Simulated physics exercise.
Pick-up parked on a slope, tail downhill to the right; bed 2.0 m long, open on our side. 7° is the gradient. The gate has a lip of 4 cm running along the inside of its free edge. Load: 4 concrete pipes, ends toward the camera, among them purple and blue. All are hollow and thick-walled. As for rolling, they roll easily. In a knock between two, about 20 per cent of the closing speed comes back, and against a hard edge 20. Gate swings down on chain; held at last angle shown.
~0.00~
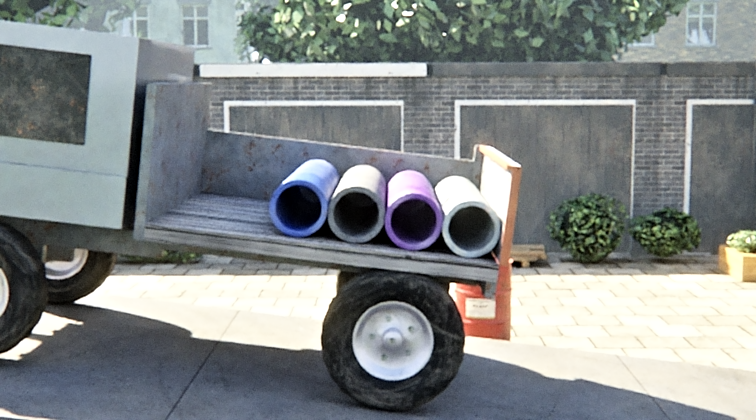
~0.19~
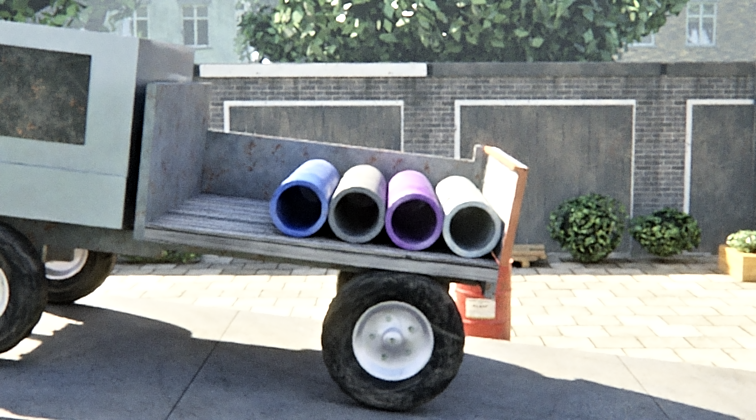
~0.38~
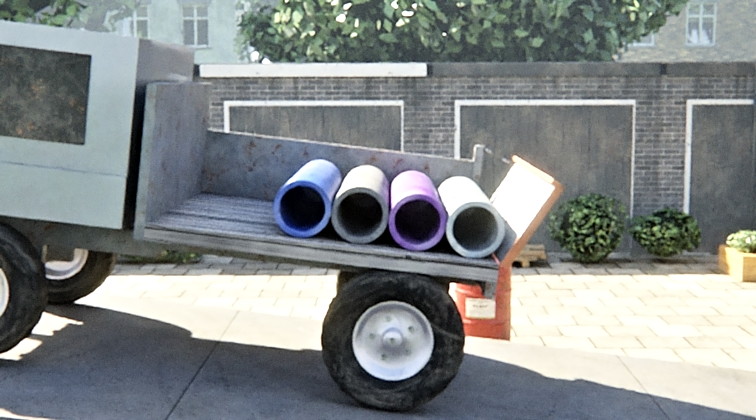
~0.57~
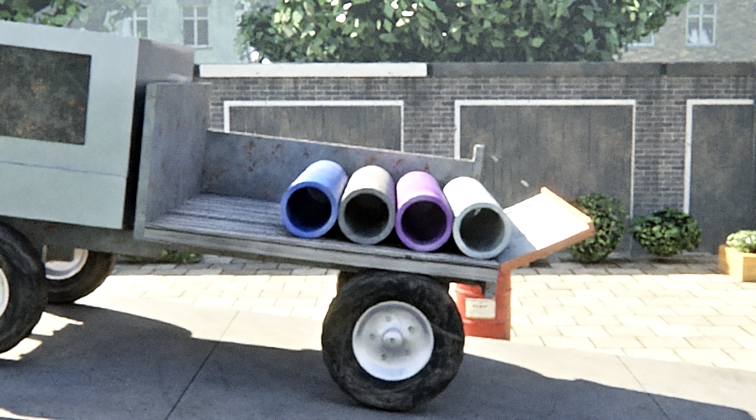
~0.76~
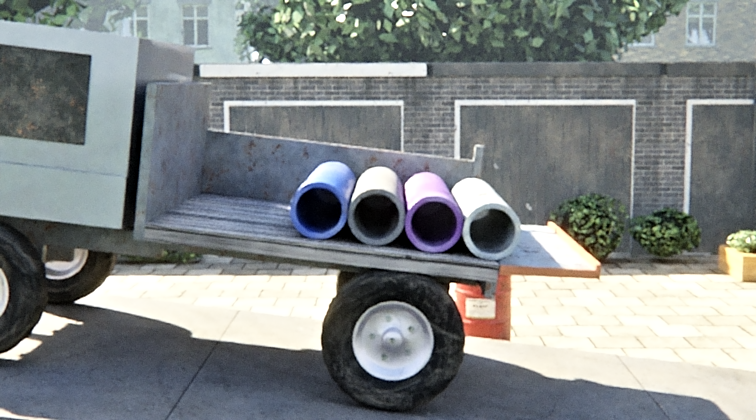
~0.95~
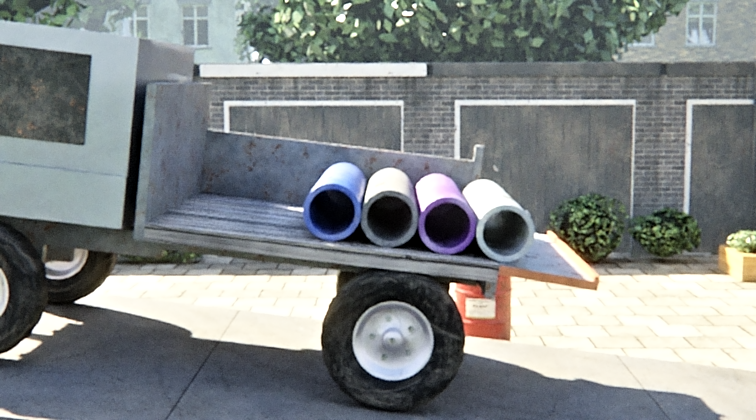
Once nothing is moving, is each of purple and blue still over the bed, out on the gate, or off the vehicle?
Once nothing moves: Purple pipe - off the vehicle; blue - off the vehicle.
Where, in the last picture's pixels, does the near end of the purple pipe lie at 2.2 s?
Position: About (616, 250).
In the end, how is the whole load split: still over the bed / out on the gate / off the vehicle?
The numbers run 0, 0, 4 in that sequence.
After 1.6 s, purple is on the gate, 10 cm past the hinge, rolling right; blue is on the bed, 60 cm short of the hinge, rolling right; 0 gone off the back.
After 2.2 s, purple is dropping off the gate; blue is on the gate, 5 cm past the hinge, rolling right; 2 gone off the back.
After 3.0 s, purple is off the vehicle; blue is dropping off the gate; 4 gone off the back.
At rest (4.7 s), purple is off the vehicle; blue is out on the ground; 4 gone off the back.
